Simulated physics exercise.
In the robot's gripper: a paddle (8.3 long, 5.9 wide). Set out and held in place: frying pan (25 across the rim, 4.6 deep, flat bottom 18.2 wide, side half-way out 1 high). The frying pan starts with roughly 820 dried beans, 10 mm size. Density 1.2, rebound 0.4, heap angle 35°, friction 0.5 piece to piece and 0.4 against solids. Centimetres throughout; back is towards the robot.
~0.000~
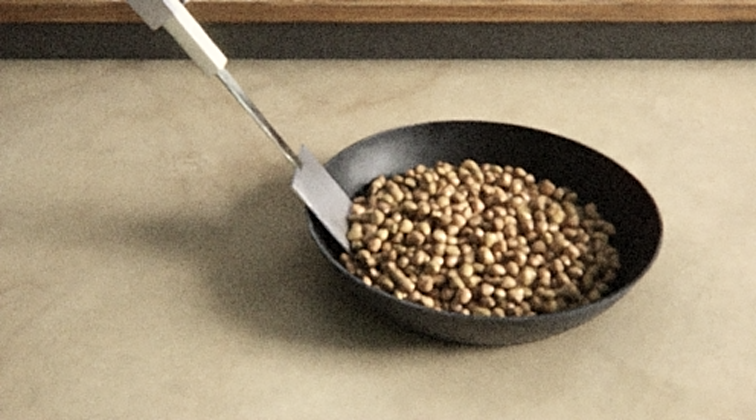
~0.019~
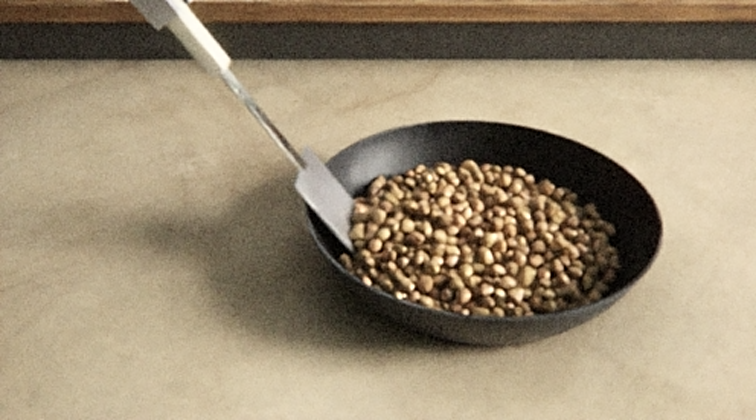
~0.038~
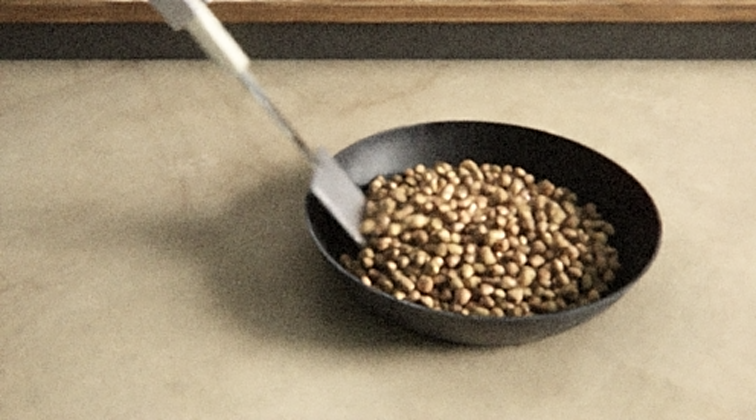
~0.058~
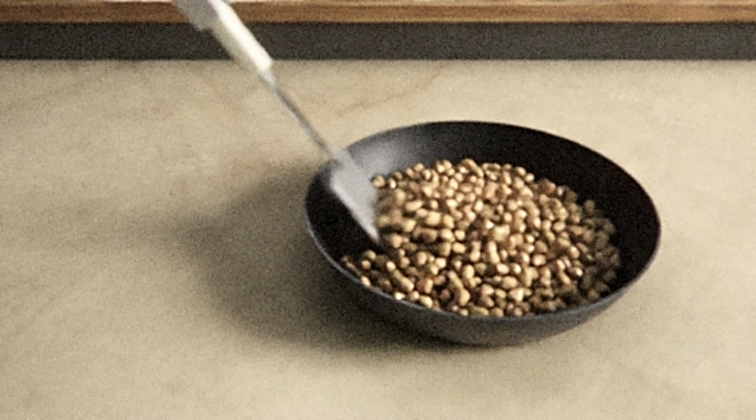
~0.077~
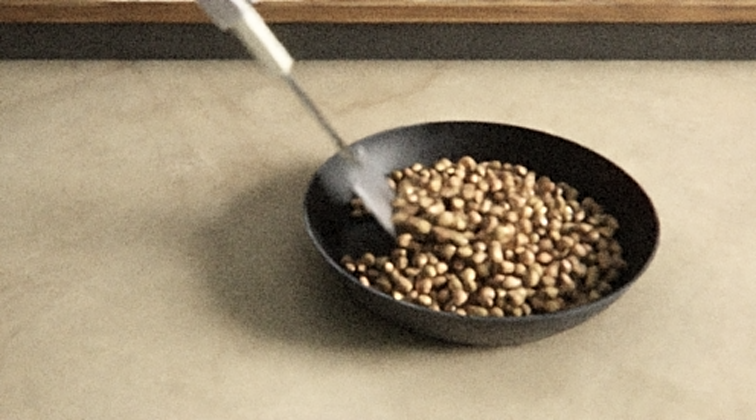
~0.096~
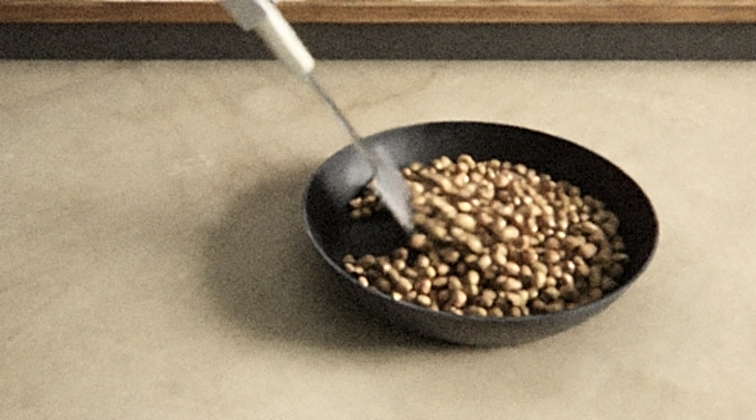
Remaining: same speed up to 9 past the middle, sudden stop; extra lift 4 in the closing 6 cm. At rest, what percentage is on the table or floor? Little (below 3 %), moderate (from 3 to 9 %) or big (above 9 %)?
Share on the table or floor: Big (above 9 %).
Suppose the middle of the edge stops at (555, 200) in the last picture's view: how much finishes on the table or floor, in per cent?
About 5 per cent.
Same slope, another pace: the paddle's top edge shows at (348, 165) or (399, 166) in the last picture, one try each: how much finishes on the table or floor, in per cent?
About 5 and 15 per cent.
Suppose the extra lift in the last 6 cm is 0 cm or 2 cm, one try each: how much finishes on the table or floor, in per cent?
Some 10 and 15 per cent.
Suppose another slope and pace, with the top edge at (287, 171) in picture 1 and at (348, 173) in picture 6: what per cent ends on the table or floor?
Some 10 per cent.
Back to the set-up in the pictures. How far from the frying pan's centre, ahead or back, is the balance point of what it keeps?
Roughly 3.0 cm ahead.
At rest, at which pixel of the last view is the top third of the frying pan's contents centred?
At about (572, 230).
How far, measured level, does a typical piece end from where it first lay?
About 3 cm.
After 0.15 s, sloping 57°, highest piece 5 above the table; 817 in the frying pan.
After 0.20 s, sloping 57°, highest piece 7 above the table; 817 in the frying pan.
After 0.43 s, sloping 57°, highest piece 5 above the table; 695 in the frying pan, 117 on the table or floor, 5 on the blade or in flight.
After 1.48 s, sloping 57°, highest piece 5 above the table; 695 in the frying pan, 122 on the table or floor.
At rest, 695 in the frying pan, 122 on the table or floor. That is 15 % on the table or floor.
